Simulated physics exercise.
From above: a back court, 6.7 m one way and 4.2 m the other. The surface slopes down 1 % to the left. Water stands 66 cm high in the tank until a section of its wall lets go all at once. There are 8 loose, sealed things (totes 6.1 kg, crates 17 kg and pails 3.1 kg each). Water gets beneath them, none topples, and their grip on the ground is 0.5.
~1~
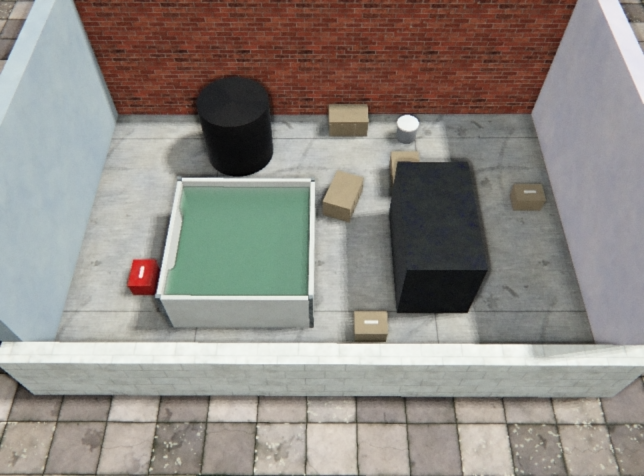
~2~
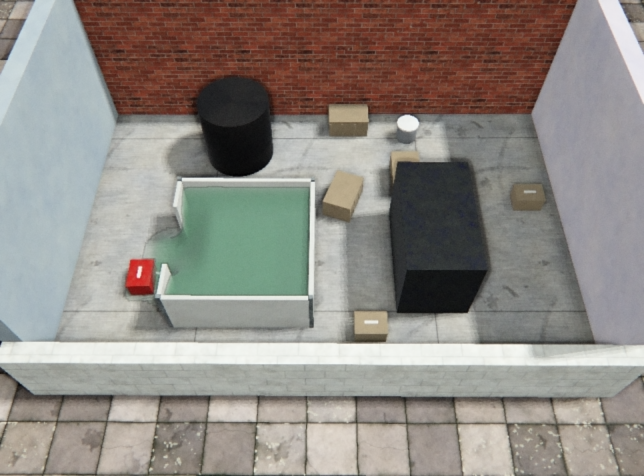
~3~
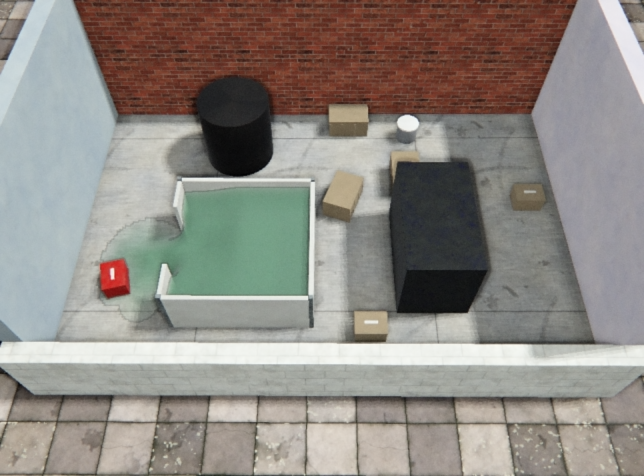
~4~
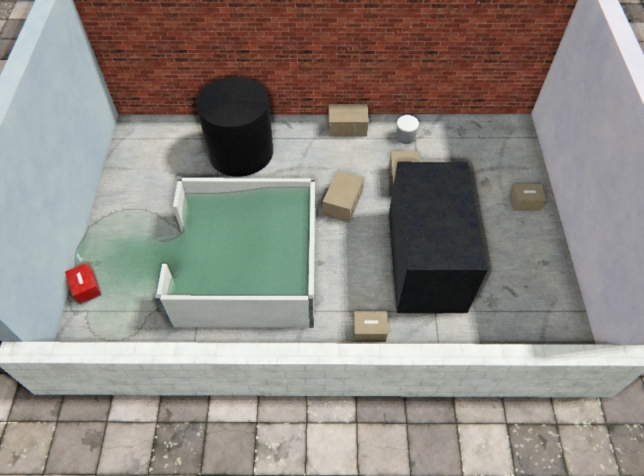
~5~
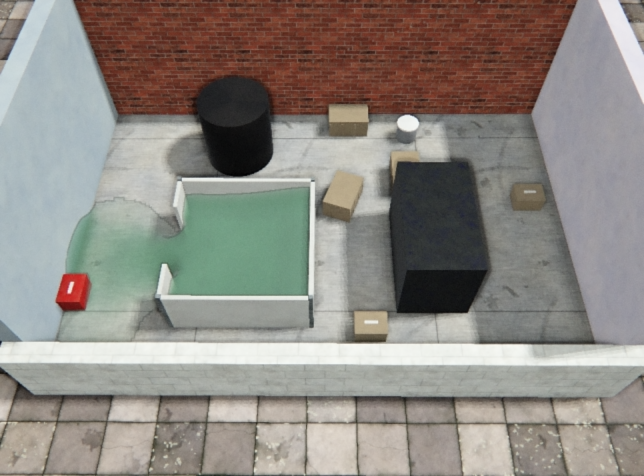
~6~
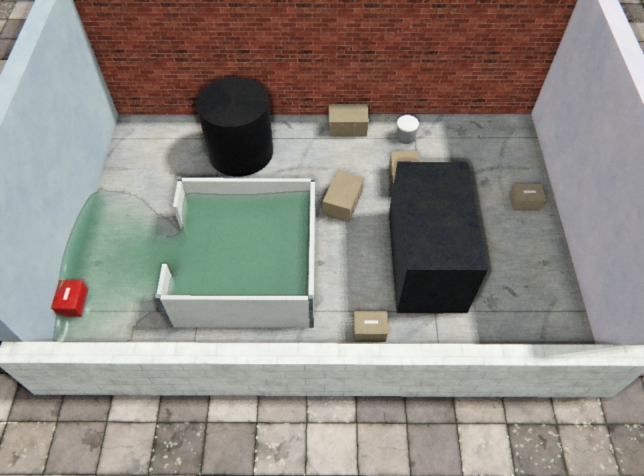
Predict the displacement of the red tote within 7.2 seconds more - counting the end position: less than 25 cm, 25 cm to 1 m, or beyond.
The red tote ends far away.
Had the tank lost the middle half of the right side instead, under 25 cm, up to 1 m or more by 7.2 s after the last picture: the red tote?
In that case the red tote stays put.
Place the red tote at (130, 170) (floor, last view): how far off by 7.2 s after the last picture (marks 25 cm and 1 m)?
It travels far.
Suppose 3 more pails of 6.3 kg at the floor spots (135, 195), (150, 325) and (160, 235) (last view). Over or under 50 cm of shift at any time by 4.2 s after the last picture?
In turn: Over, past it, more.
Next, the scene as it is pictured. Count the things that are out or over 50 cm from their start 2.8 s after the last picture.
By then 2.
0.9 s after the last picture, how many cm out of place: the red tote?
About 100 cm.
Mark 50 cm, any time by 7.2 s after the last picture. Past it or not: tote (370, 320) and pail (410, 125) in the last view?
In turn: More, under.
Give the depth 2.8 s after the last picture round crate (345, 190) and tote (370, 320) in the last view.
Roughly 0 and 5 cm.
Then, 0.9 s after the last picture the red tote is near (93, 331), 1.0 m from its start, afloat; 1 afloat.
Then, 2.8 s after the last picture the red tote is near (388, 340), 3.2 m from its start, afloat; 1 afloat.
Then, 4.8 s after the last picture the red tote is near (580, 311), 5.4 m from its start, afloat; 2 afloat.
Then, 7.2 s after the last picture the red tote is near (520, 181), 5.3 m from its start, afloat; 2 afloat.
